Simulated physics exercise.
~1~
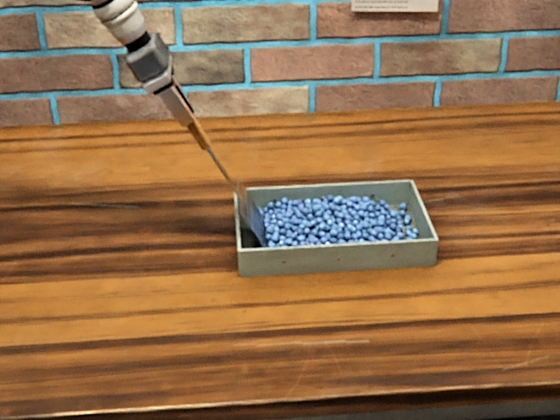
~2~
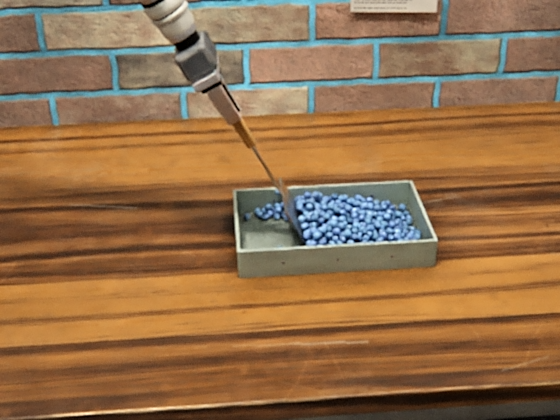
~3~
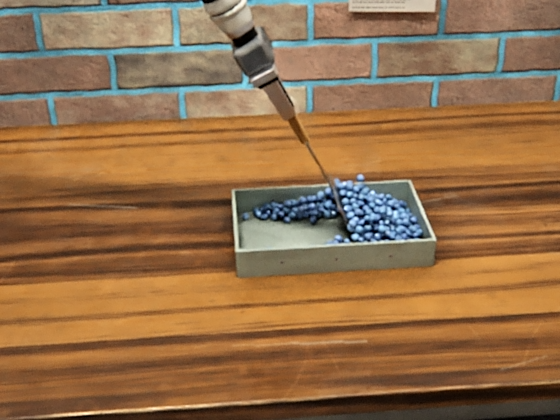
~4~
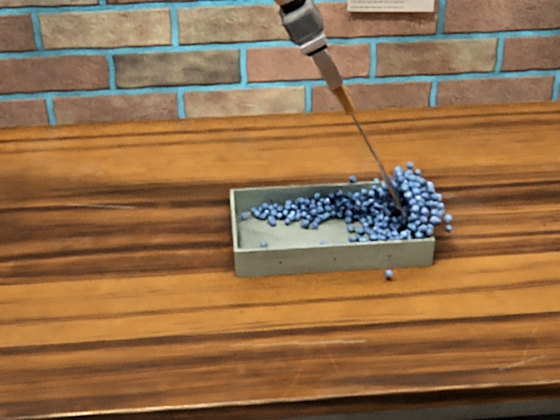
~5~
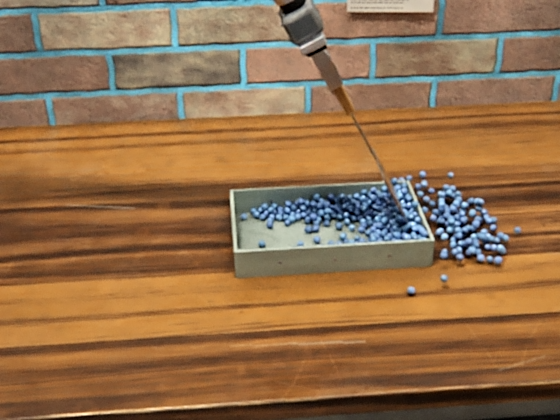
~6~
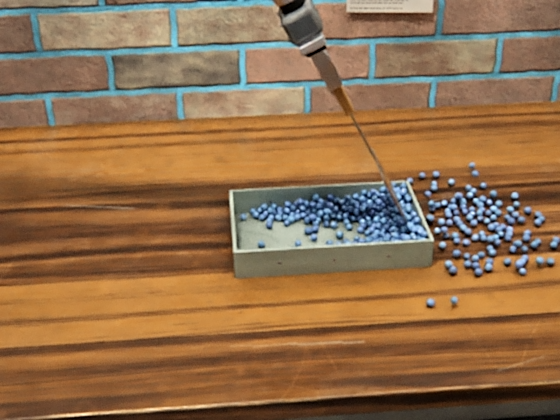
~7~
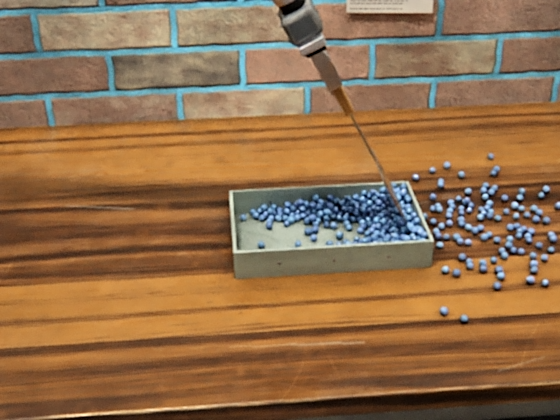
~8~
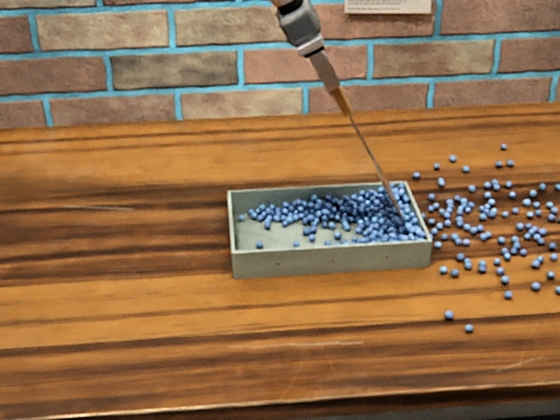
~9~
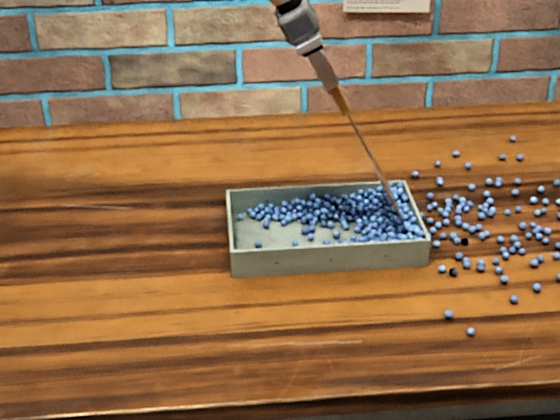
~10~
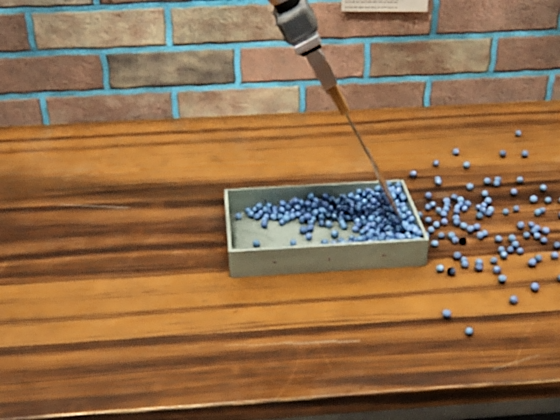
On a wooden table top, a robot's spatula pushes blue beads rightward through a trough, spilling some over the end and stopping.
